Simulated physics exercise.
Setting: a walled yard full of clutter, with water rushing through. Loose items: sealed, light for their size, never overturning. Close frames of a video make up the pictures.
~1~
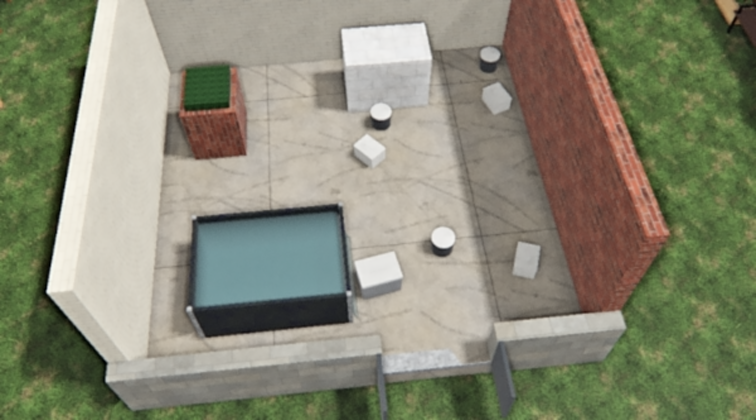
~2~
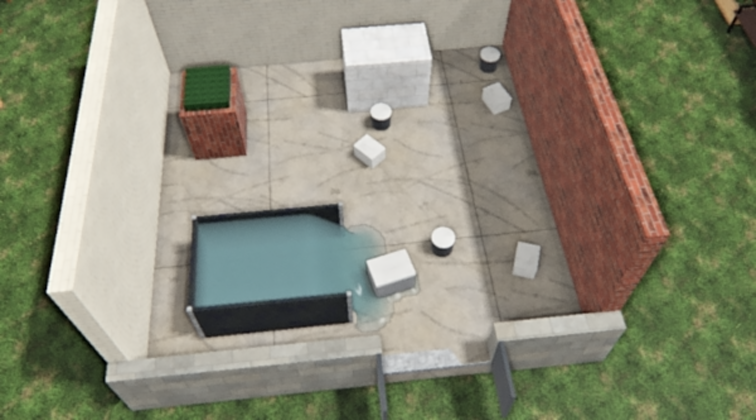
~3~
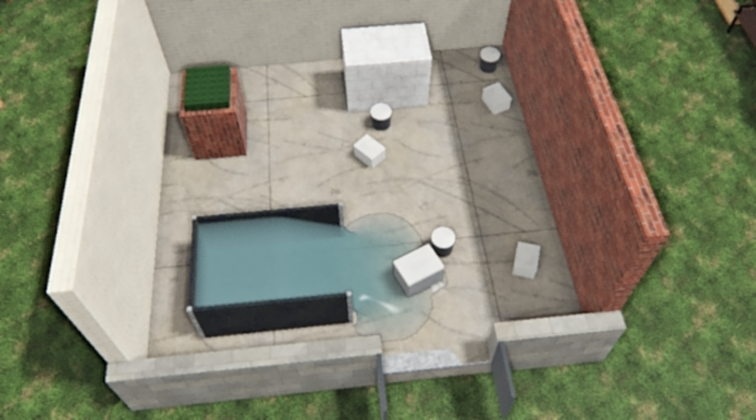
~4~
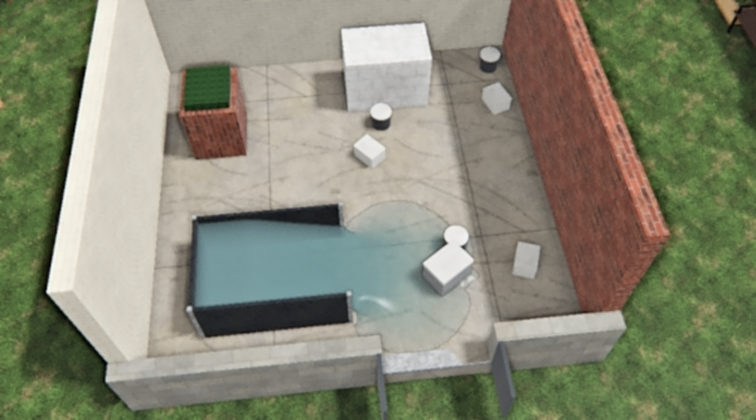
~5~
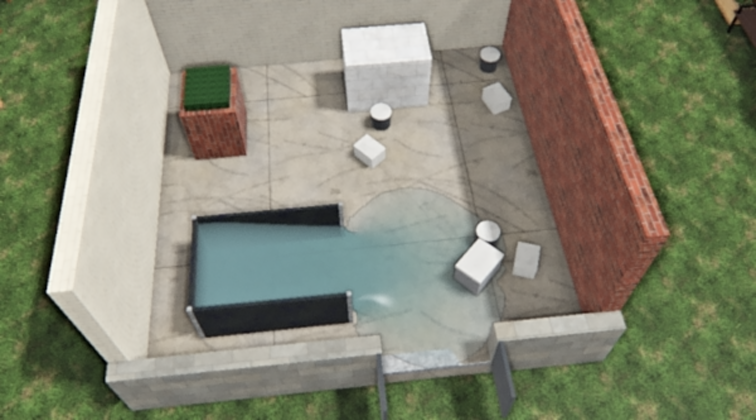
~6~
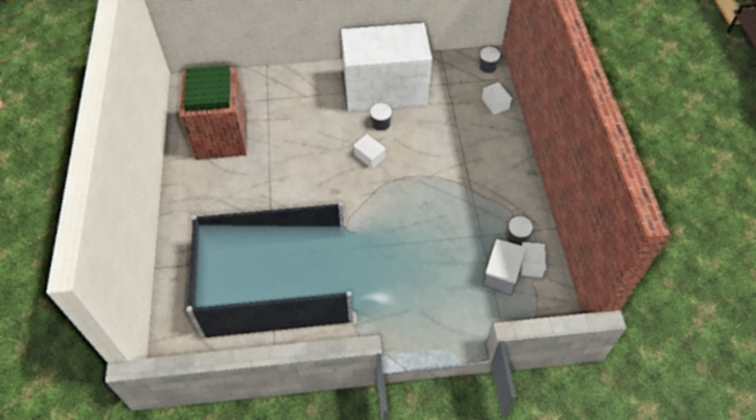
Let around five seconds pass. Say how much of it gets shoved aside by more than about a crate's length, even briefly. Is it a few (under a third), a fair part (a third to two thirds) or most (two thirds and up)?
Most.
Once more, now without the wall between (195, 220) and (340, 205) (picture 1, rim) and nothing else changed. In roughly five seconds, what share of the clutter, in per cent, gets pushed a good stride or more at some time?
Close to 60 in a hundred.
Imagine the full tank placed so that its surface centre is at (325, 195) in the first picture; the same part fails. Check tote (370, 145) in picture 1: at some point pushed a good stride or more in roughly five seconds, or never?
Short version: Travelled less.
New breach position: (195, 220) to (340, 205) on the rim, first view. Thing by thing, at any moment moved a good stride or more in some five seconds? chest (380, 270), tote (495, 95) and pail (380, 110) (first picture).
Each in turn, never travels that far, ends up that far off, ends up that far off.
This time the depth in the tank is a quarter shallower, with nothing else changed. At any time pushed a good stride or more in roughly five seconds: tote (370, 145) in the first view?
Call: Shy of that.
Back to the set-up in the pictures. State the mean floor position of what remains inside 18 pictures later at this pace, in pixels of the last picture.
The average lands at about (450, 135).
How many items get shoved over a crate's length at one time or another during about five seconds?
Count: 6.
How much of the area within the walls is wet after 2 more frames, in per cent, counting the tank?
By my count it's near 35 in a hundred.
A moment on, 2 of 7 are well off their spots; 2 afloat.
Next, 2 of 7 are well off their spots; 3 afloat.
Later, 5 of 7 are well off their spots; 5 afloat.
In the end, 6 of 7 are well off their spots, and 6 have been at some point; 4 afloat.
